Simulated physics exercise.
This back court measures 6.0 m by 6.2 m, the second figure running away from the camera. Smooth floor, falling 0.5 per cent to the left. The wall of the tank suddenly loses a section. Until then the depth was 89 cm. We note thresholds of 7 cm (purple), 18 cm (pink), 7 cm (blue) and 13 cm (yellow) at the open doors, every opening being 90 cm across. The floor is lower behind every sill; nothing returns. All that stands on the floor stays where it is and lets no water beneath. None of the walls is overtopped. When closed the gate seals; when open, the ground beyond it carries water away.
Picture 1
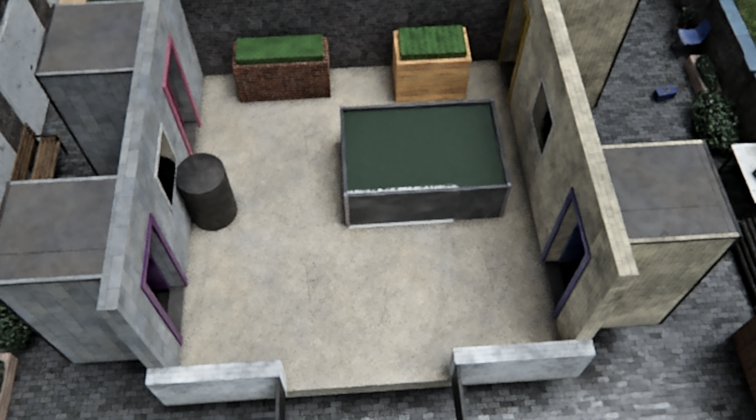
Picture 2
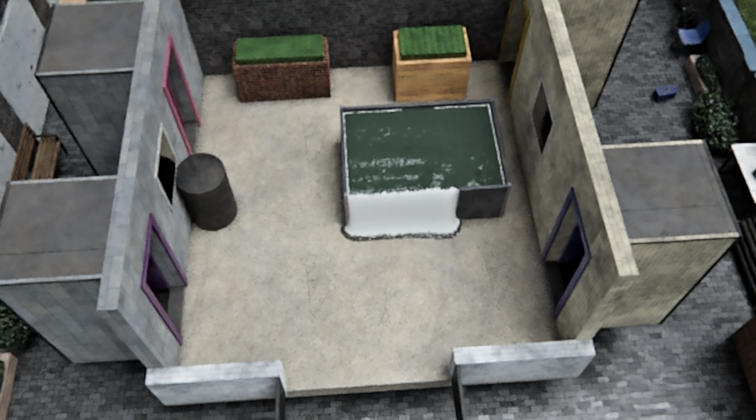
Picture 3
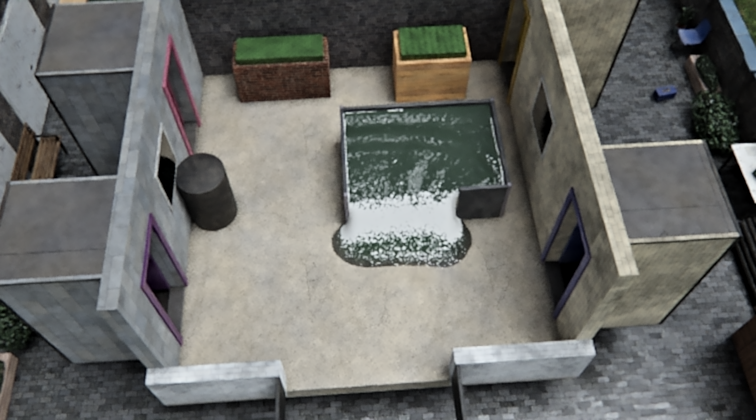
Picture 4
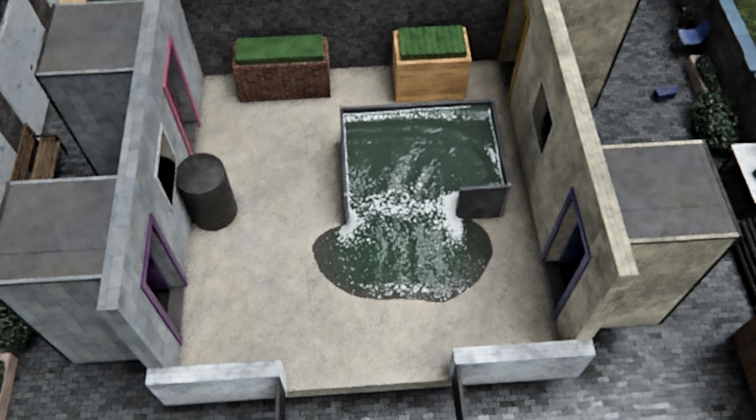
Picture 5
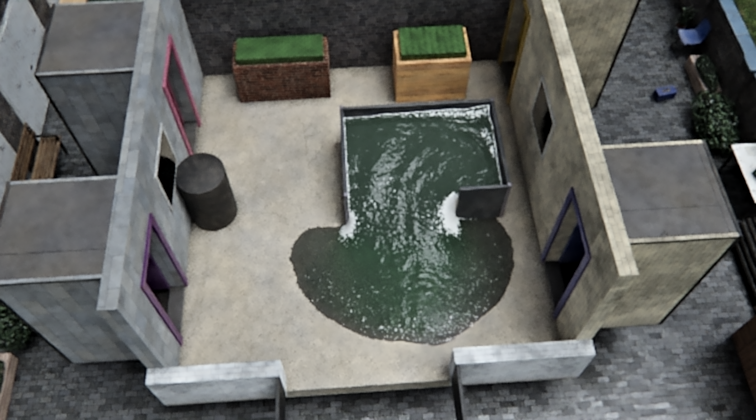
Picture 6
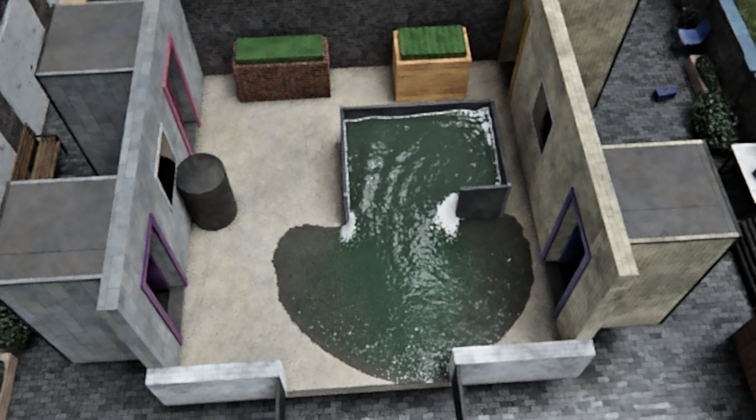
Dark green water bursts from the near side of a grey rectangular tank in a pale-floored walled court, seen from high above by a still camera. Behind it stand two grass-topped planters, brick and wooden, with a dark cylinder at left and pink- and purple-framed openings in the side walls. White foam pours out first, then the water fans into a widening, rounded green pool, reaching the front wall's right section as the tank's level drops.
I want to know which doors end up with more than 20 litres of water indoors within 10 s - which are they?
Outcome: Purple door: Surplus. Pink door: Short. Blue door: Surplus. Yellow door: Short.
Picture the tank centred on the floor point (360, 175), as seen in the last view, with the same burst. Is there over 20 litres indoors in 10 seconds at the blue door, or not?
Lab note: Blue door limit not exceeded.
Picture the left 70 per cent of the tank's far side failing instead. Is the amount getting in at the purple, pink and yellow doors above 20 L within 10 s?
Outcomes - purple: Not exceeded, pink: Exceeded, yellow: Exceeded.
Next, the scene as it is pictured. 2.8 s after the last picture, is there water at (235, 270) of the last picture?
Soaked.
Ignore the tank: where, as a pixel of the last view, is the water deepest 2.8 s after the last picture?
Pixel (192, 220), about.
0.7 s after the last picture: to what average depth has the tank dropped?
Average depth: About 47 cm.
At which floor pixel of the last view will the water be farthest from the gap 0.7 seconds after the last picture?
About pixel (214, 380).
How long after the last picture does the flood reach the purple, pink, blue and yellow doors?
The front reaches purple at 1.3 s, pink at 9.0 s, blue at 0.1 s, yellow at 3.4 s.
Then, 0.7 s after the last picture water covers 40 % of the floor and is deepest (46 cm) near (553, 357); purple door not reached, pink door not reached, blue door 8 cm at the sill, 0 L in, yellow door not reached.
Then, 1.5 s after the last picture water covers 45 % of the floor and is deepest (51 cm) near (179, 383); purple door 9 cm at the sill, 0 L in, pink door not reached, blue door 15 cm at the sill, 6 L in, yellow door not reached.
Then, 2.8 s after the last picture water covers 55 % of the floor and is deepest (40 cm) near (192, 220); purple door 12 cm at the sill, 20 L in, pink door not reached, blue door 12 cm at the sill, 27 L in, yellow door not reached.
Then, 5.3 s after the last picture water covers 70 % of the floor and is deepest (14 cm) near (188, 266); purple door 10 cm at the sill, 39 L in, pink door not reached, blue door 6 cm at the sill, 43 L in, yellow door 8 cm at the sill, 0 L in.
Then, 9.3 s after the last picture water covers 90 % of the floor and is deepest (8 cm) near (191, 238); purple door 5 cm at the sill, 48 L in, pink door 3 cm at the sill, 0 L in, blue door 5 cm at the sill, 43 L in, yellow door 7 cm at the sill, 0 L in.
